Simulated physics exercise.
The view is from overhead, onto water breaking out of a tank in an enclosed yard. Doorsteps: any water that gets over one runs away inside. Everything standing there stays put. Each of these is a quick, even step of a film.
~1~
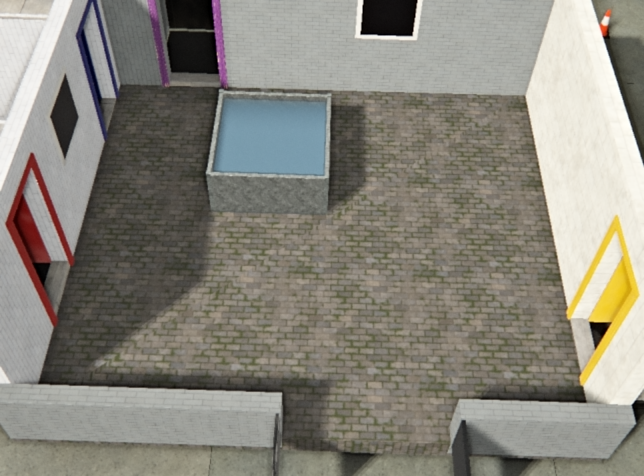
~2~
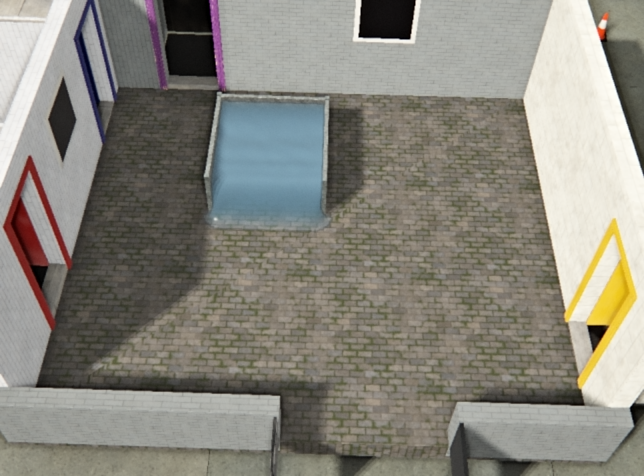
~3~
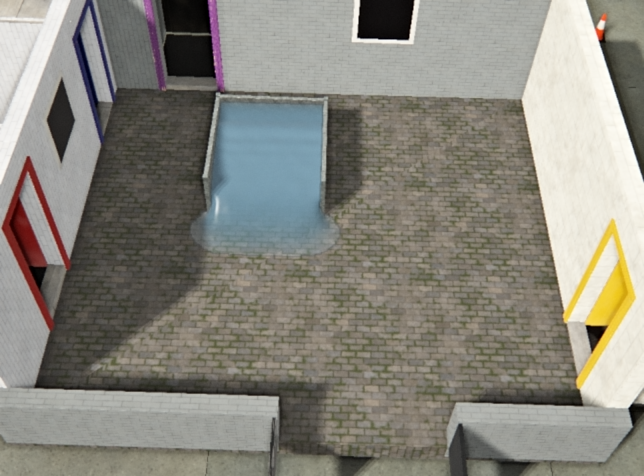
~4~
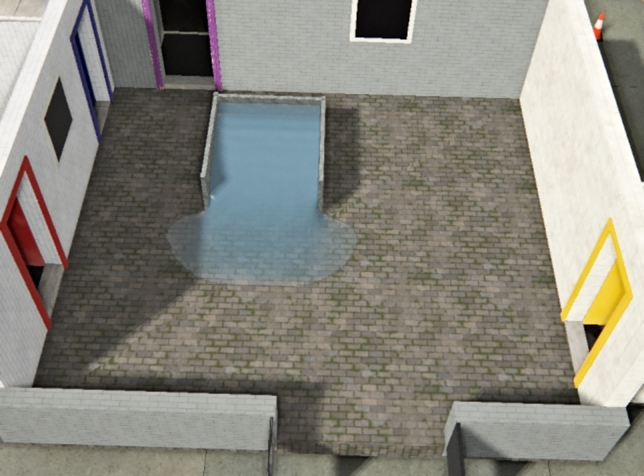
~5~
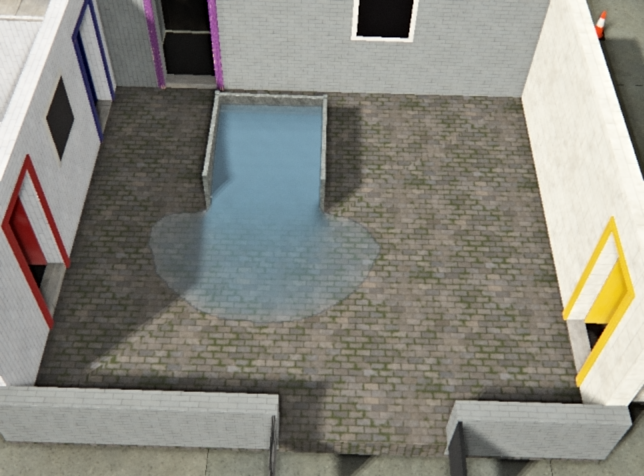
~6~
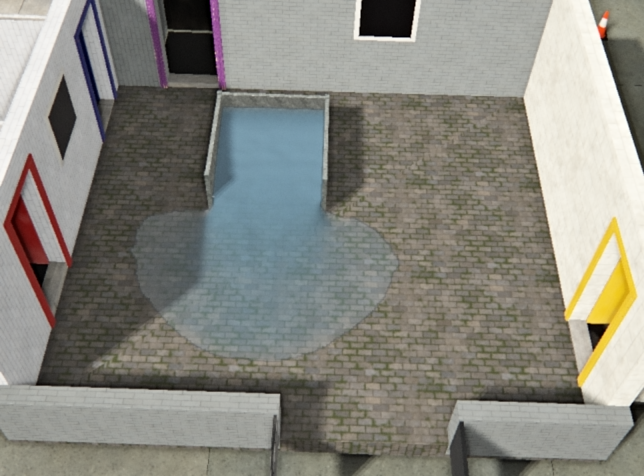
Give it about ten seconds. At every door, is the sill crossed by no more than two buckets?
The red door: Yes, it stays at two or less. The yellow door: Yes, it stays at two or less. The purple door: Yes, it stays at two or less. The blue door: No, more than that crosses.
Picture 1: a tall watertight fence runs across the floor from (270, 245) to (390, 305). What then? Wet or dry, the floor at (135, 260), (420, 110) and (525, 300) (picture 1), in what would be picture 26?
Results in order: Swamped / bone-dry / swamped.
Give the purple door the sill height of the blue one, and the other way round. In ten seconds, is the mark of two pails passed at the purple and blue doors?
Here's how I see it: The purple door gets past it, the blue door does not reach it.
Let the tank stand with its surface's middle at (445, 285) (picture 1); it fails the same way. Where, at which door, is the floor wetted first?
Result: The one in yellow.
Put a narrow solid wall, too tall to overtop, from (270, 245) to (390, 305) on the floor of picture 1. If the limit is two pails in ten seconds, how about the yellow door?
Put simply, the yellow door tops the limit.
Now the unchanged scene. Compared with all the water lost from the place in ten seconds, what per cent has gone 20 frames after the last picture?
I'd put it at 55 per cent.
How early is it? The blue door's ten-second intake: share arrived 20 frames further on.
About 0 per cent.
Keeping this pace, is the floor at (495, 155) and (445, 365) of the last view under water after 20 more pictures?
Not wet, soaked.
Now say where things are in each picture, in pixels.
Still water in the water tank at (272, 137), in the first frame.
The front is at (324, 224), out from the gap at (267, 203), in the second frame.
Water pours out at (266, 204) and has run to (331, 241), in the third frame.
The front is at (177, 252), out from the gap at (264, 205), in the fourth frame.
The front is at (303, 313), out from the gap at (265, 204), in the fifth frame.
Water pours out at (267, 204) and has run to (285, 354), in the sixth frame.
A moment on, water covers 35 % of the floor; the red door not reached, the yellow door not reached, the purple door not reached, the blue door not reached.
Next, water covers 40 % of the floor; the red door wet at the sill, nothing in, the yellow door not reached, the purple door not reached, the blue door not reached.
Then, water covers 40 % of the floor; the red door wet at the sill, nothing in, the yellow door not reached, the purple door not reached, the blue door not reached.
Later, water covers 60 % of the floor; the red door under two buckets in, the yellow door wet at the sill, nothing in, the purple door wet at the sill, nothing in, the blue door wet at the sill, nothing in.
In the end, water covers 75 % of the floor; the red door under two buckets in, the yellow door wet at the sill, nothing in, the purple door under two buckets in, the blue door over two buckets in.
